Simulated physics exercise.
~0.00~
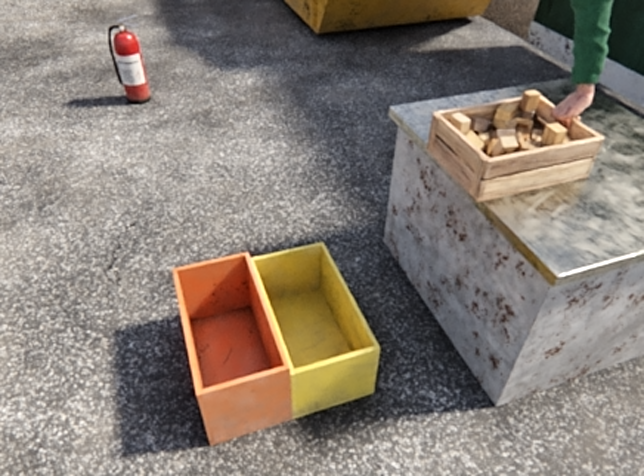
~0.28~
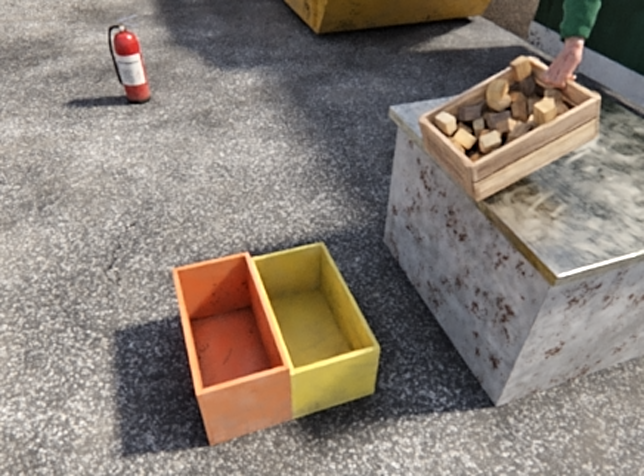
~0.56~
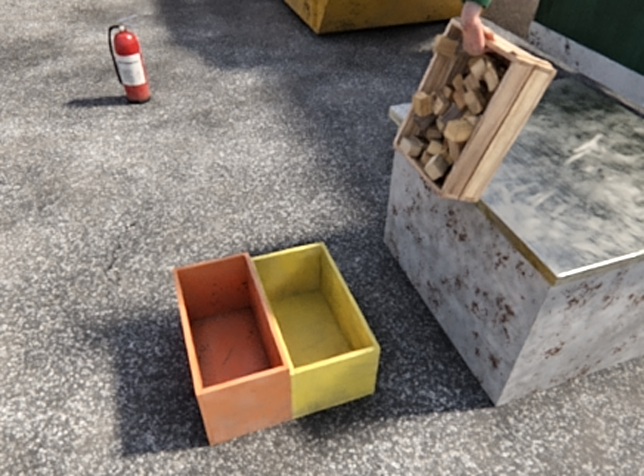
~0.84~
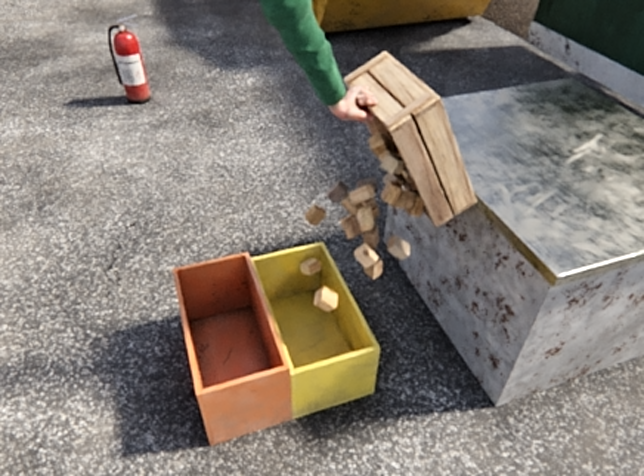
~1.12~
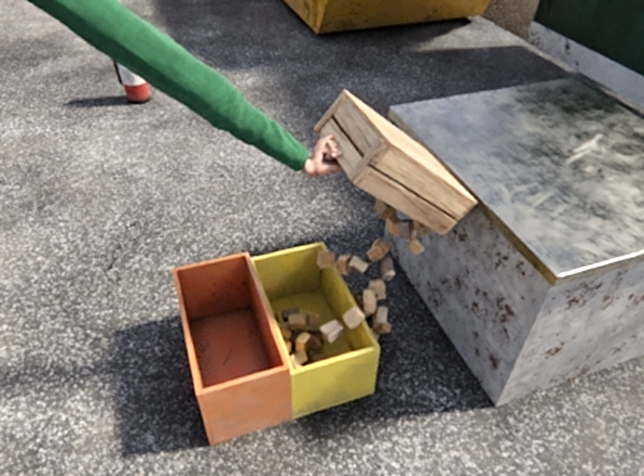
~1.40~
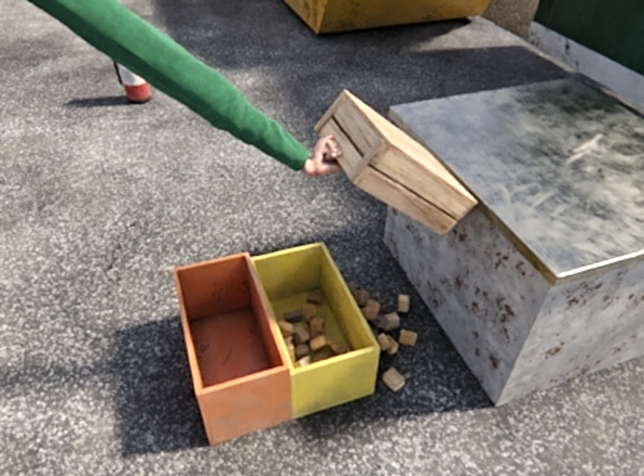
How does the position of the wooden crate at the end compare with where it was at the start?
At the start the crate sits upright on top of the bench, but by the end it is further left and slightly lower, held nearly upside down at the bench's left edge.
